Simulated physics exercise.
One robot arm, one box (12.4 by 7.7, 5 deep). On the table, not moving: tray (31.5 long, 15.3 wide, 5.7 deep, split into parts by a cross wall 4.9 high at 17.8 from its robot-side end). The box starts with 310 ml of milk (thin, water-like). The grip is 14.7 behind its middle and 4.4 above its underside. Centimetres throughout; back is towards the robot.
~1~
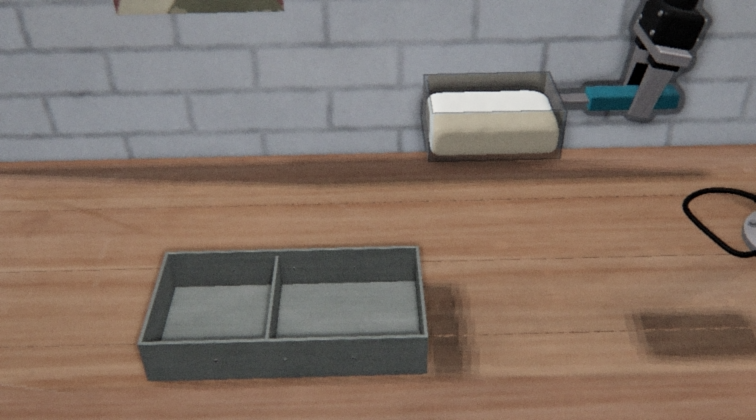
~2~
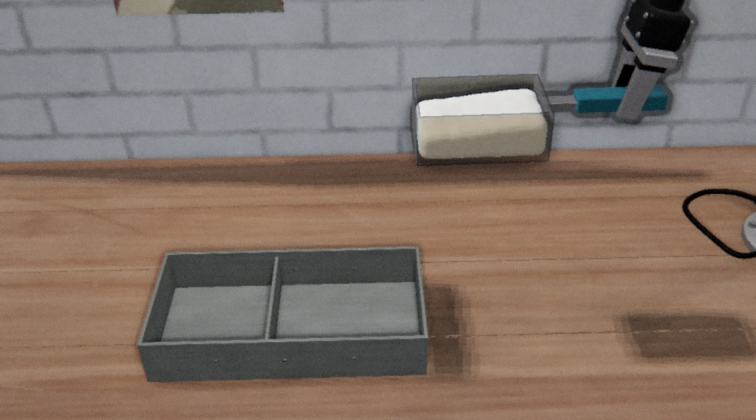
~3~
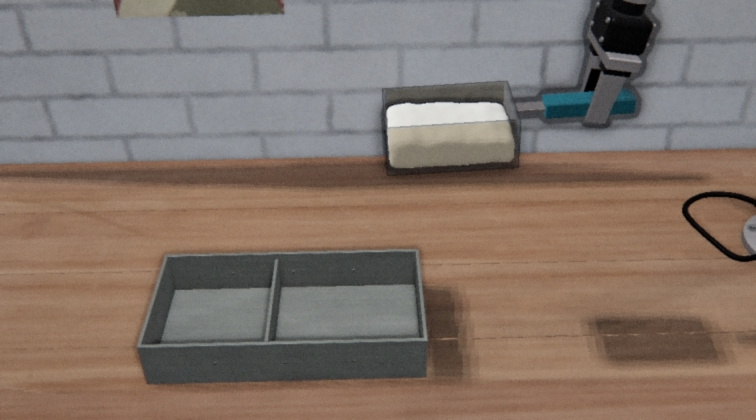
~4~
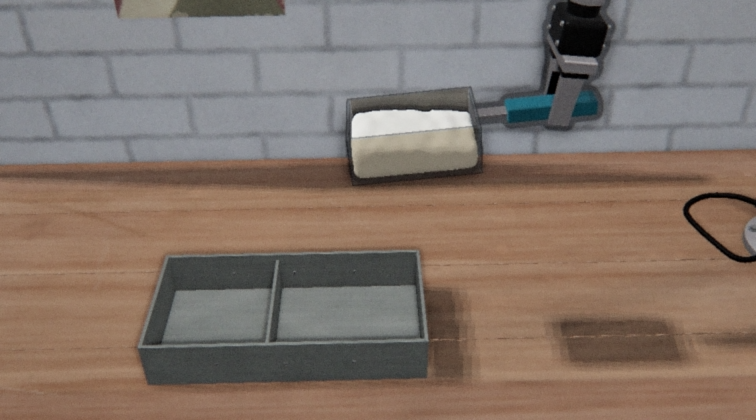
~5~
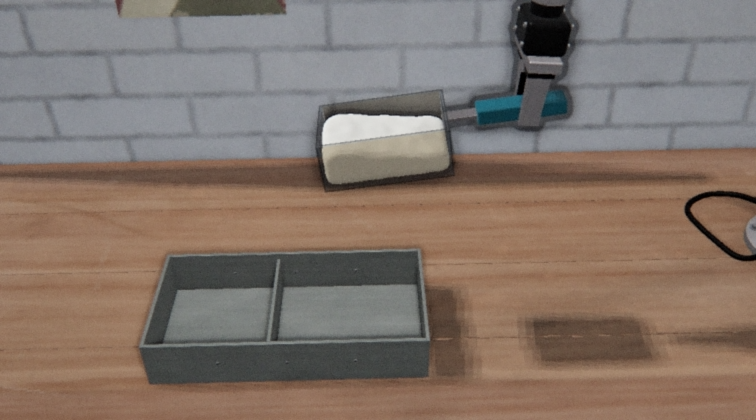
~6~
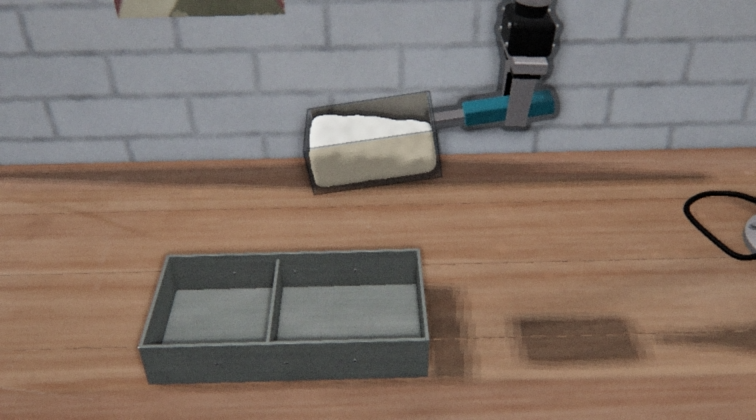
A robot arm gripping a teal handle carried a clear box of white milk leftward past a brick wall, lowering it slightly and gradually tilting it, while a divided gray tray sat still on the table.
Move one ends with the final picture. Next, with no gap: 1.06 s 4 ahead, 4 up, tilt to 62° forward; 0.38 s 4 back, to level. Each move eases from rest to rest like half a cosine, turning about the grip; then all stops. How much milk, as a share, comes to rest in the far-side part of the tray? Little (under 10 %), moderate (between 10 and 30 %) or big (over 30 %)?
In the far-side part of the tray the share is little, under 10 %.
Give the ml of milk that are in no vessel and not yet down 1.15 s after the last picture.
Some 15 ml.
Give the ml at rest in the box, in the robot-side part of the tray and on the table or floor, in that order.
About 90, 190, 25 ml.
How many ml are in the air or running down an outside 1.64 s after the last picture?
Some 5 ml.
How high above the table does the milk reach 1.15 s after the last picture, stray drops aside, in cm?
About 28 cm.
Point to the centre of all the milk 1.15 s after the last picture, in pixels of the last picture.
Near (355, 286).
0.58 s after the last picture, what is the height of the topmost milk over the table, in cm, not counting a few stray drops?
Up to some 23 cm.
Then, 0.58 s later, tilted 39° forward, liquid up to 23 above the table; 255 ml in the box, 10 ml in the robot-side part, 50 ml in the air or running down outside.
Then, 1.15 s later, tilted 53° forward, liquid up to 100 above the table; 190 ml in the robot-side part, 90 ml in the box, 15 ml on the table or floor, 5 ml in the far-side part, 15 ml in the air or running down outside.
Then, 1.64 s later, level, liquid up to 35 above the table; 190 ml in the robot-side part, 90 ml in the box, 25 ml on the table or floor, 5 ml in the far-side part, 5 ml in the air or running down outside.
Then, 2.44 s later, level, liquid up to 32 above the table; 195 ml in the robot-side part, 90 ml in the box, 25 ml on the table or floor, 5 ml in the far-side part.
At rest, 195 ml in the robot-side part, 90 ml in the box, 25 ml on the table or floor, 5 ml in the far-side part. That is 2 % in the far-side part of the tray.
